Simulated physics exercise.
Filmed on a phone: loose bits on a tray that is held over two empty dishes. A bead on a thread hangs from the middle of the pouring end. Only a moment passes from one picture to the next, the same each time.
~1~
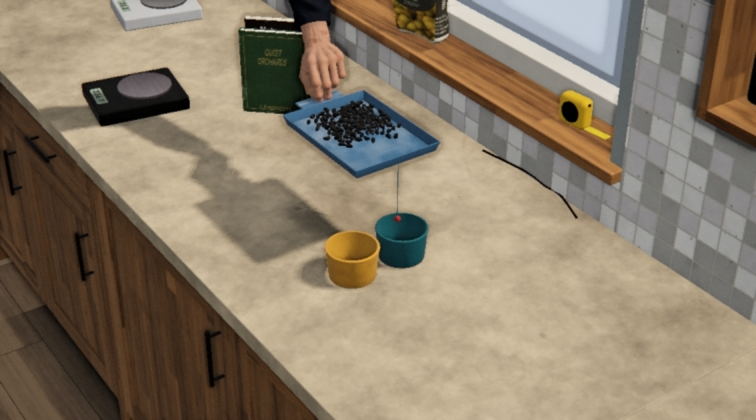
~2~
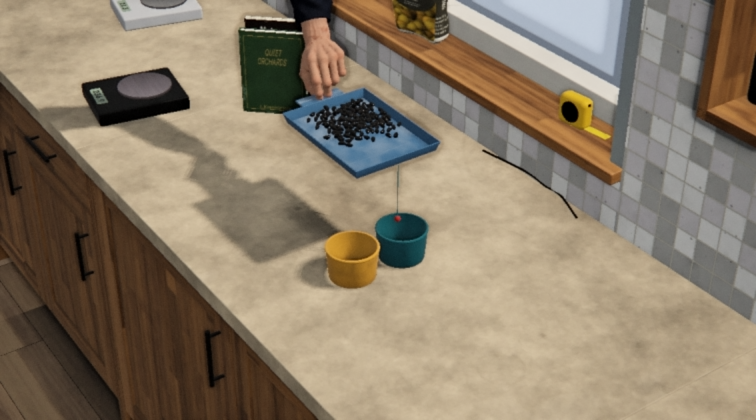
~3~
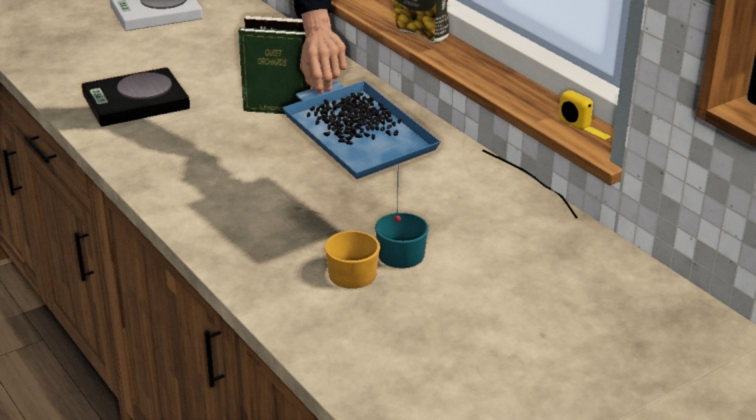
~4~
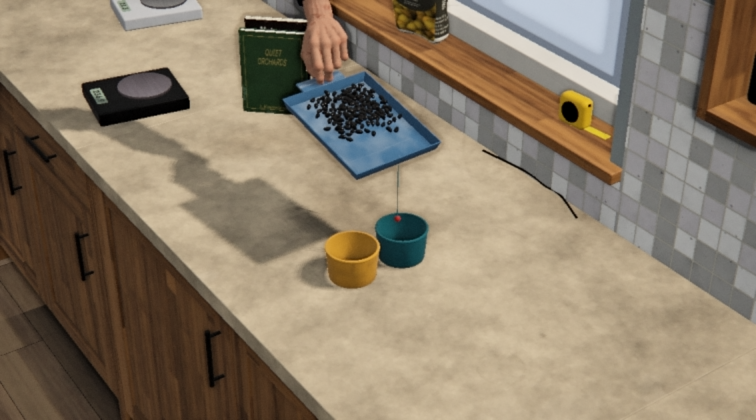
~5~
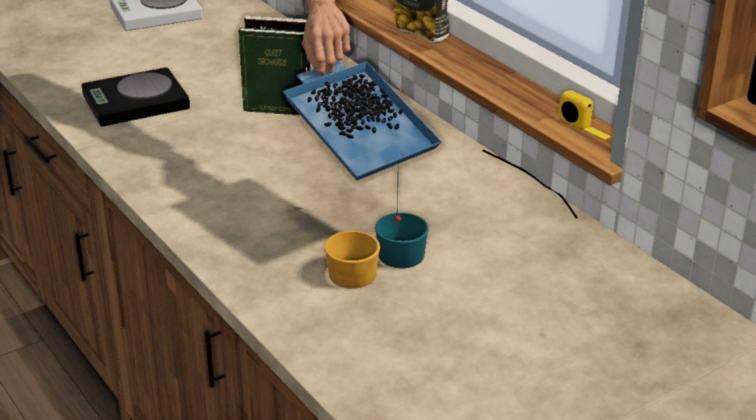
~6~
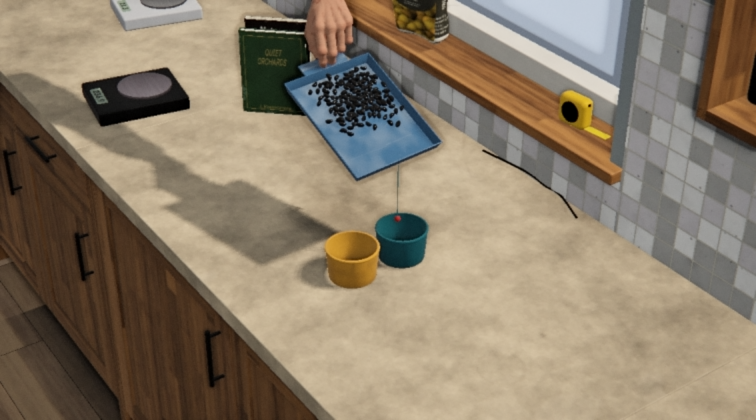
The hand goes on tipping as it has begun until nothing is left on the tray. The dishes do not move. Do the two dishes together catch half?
Together they catch under half.
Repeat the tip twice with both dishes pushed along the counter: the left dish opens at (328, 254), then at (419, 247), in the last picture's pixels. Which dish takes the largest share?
In turn: The right dish; the dish on the left.
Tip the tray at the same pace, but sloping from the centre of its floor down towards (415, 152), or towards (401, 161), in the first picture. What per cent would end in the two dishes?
The first gives 10 %, the second 20 %.
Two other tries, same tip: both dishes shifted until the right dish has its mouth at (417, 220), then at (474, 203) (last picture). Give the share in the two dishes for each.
First some 30, then 0 per cent.
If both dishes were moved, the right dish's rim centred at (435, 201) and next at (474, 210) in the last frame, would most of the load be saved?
At the first place below a half, at the second the smaller part.
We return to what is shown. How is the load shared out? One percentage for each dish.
About: Left dish 20, right dish 10 per cent.
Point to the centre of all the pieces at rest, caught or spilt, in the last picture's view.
Close to (390, 288).
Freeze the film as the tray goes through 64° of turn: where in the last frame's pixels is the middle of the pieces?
Roughly at (387, 161).
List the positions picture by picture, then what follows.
The first picture shows corners of the pouring end near (357, 169) and (436, 141), level; middle of the load near (353, 122), black beans; left dish near (367, 270); right dish near (417, 250); bead on its thread near (397, 219).
The second picture shows corners of the pouring end near (357, 169) and (436, 141), level; middle of the load near (353, 121).
The third picture shows corners of the pouring end near (357, 170) and (436, 141), tipped barely, lowest at the left corner; middle of the load near (353, 116).
The fourth picture shows corners of the pouring end near (358, 172) and (437, 141), tipped a little, lowest at the left corner; middle of the load near (354, 110).
The fifth picture shows corners of the pouring end near (358, 173) and (437, 141), tipped clearly, lowest at the left corner; middle of the load near (354, 103).
The sixth picture shows corners of the pouring end near (358, 174) and (438, 141), tipped clearly, lowest at the left corner; middle of the load near (355, 98); left dish near (367, 270); right dish near (417, 250).
Shortly afterwards, tray tipped steeply; the bulk on the tray; a little in the air.
Next, tray tipped past a quarter turn; near a quarter on the tray; a little in the left dish; only a few in the right dish; near half outside both; a little in the air.
Some moments later, tray tipped past a quarter turn; near a quarter in the left dish; a little in the right dish; near two thirds outside both.
In the end, tray tipped past a quarter turn; near a quarter in the left dish; a little in the right dish; near two thirds outside both.
